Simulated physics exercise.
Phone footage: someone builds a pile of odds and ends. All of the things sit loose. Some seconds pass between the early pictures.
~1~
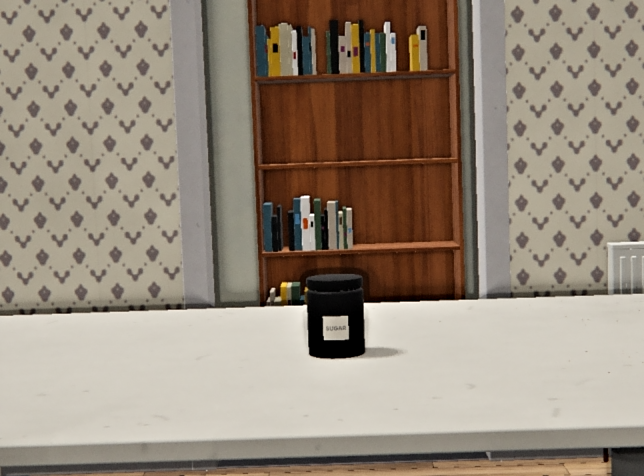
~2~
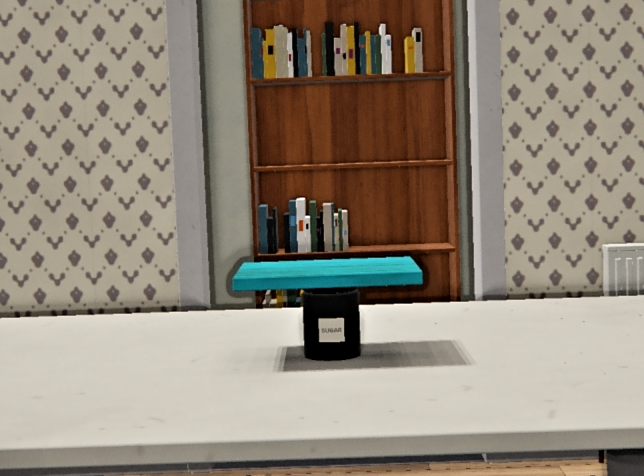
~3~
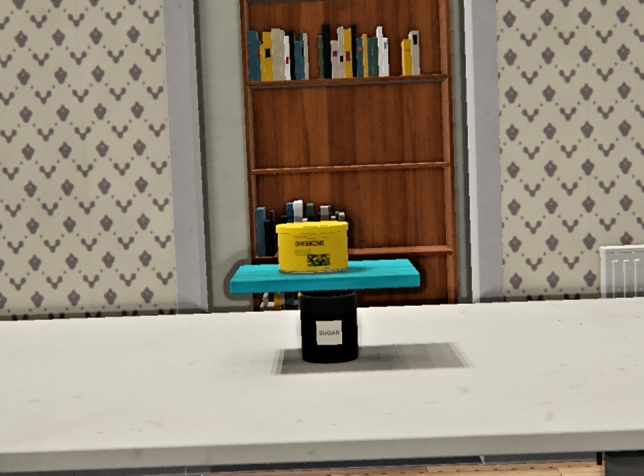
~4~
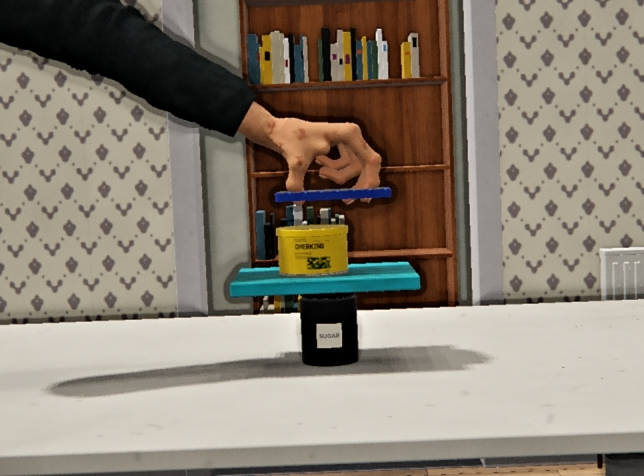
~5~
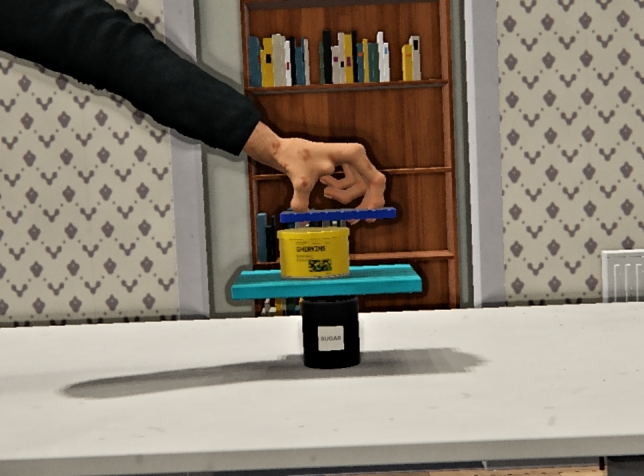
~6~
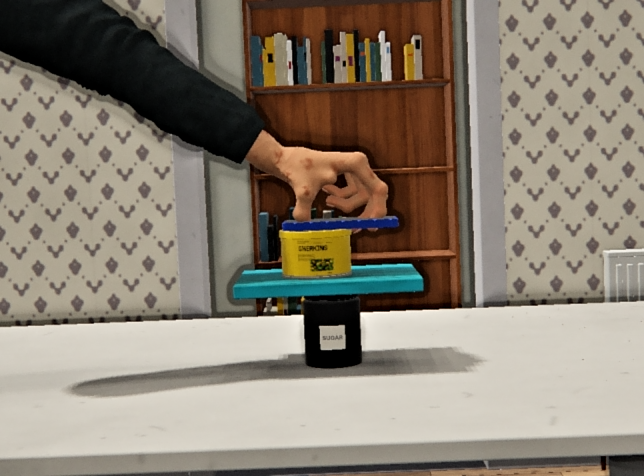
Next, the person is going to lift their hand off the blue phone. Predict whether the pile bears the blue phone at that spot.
The balance works.
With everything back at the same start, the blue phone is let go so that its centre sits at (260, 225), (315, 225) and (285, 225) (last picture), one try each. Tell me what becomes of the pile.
For the first case the pile falls over; for the second, it survives; for the third, it survives.
Then, 0.90 s on from there, no change.
Then, 2.00 s on from there, blue phone resting near (341, 224).
In the end, all 4 unmoved. At the end, from the last picture's camera, blue phone near (342, 225). The pile keeps its balance.
